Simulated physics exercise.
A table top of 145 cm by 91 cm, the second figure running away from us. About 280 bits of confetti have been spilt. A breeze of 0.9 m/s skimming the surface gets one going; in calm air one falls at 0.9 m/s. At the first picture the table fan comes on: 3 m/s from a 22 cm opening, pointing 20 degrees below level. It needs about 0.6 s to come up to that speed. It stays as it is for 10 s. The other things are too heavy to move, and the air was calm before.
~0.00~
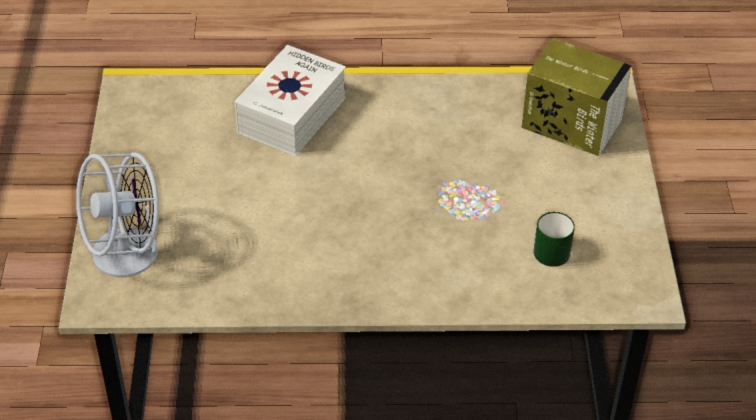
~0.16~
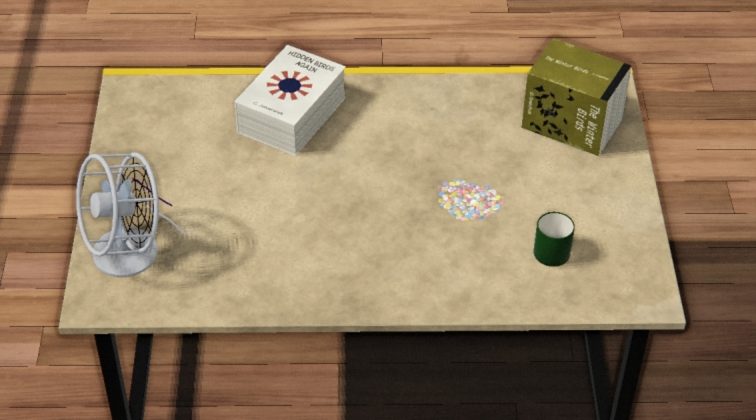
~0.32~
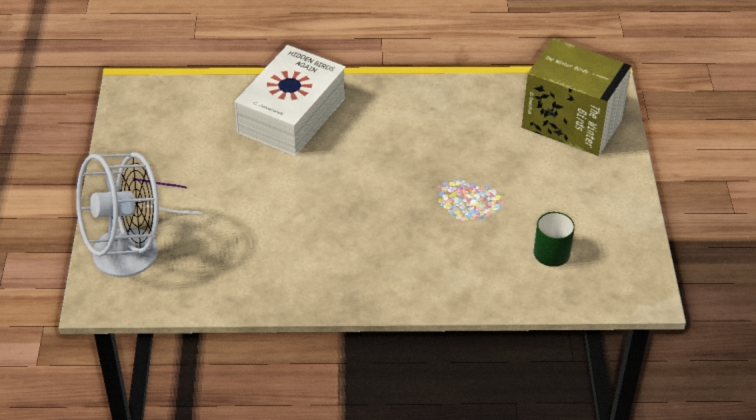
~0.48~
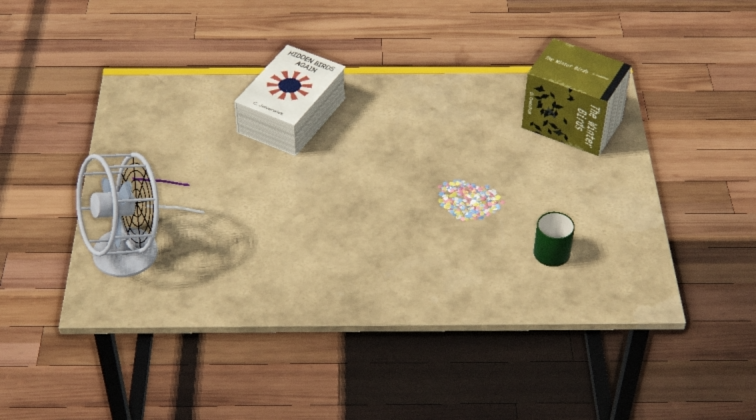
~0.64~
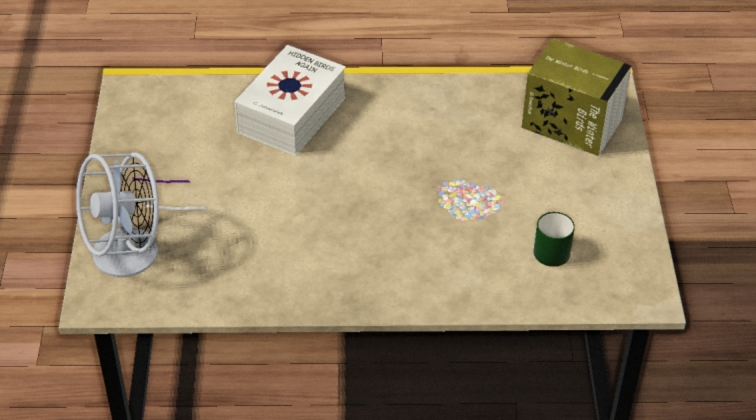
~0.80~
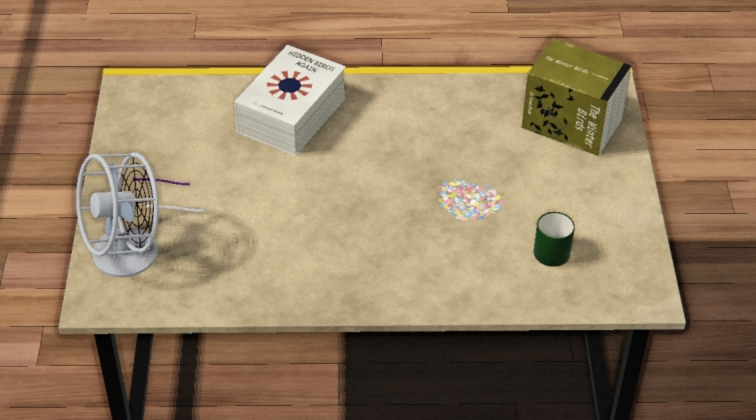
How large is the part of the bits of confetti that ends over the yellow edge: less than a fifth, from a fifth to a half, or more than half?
The share over the yellow edge is not even a fifth.
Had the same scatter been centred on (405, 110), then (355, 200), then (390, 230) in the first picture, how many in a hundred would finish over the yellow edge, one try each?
In turn about 70 %, 10 %, 0 %.
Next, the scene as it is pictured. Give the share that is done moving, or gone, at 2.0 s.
Some 100 per cent.
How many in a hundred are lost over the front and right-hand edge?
Roughly 0 % front, 100 % right-hand.
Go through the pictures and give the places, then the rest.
In the first frame, the middle of the bits of confetti is near (469, 204), none has stirred yet and the mouth of the table fan is at (117, 204).
In the second frame, the middle of the bits of confetti is near (469, 203), none has stirred yet and the yellow edge is centred on (368, 68).
In the third frame, the middle of the bits of confetti is near (469, 203), none has stirred yet, the top of a mug is at (556, 225) and the top of a book is at (580, 69).
In the fourth frame, the middle of the bits of confetti is near (469, 203) and none has stirred yet.
In the fifth frame, the middle of the bits of confetti is near (469, 203) and none has stirred yet.
In the sixth frame, the middle of the bits of confetti is near (469, 203) and none has stirred yet.
After 2.0 s, 0 % are over the yellow edge; 96 % have settled or left.
After 3.2 s, 0 % are over the yellow edge; 98 % have settled or left.
After 5.5 s, 0 % are over the yellow edge; 98 % have settled or left.
After 10.0 s, at the end, 0 % are over the yellow edge.
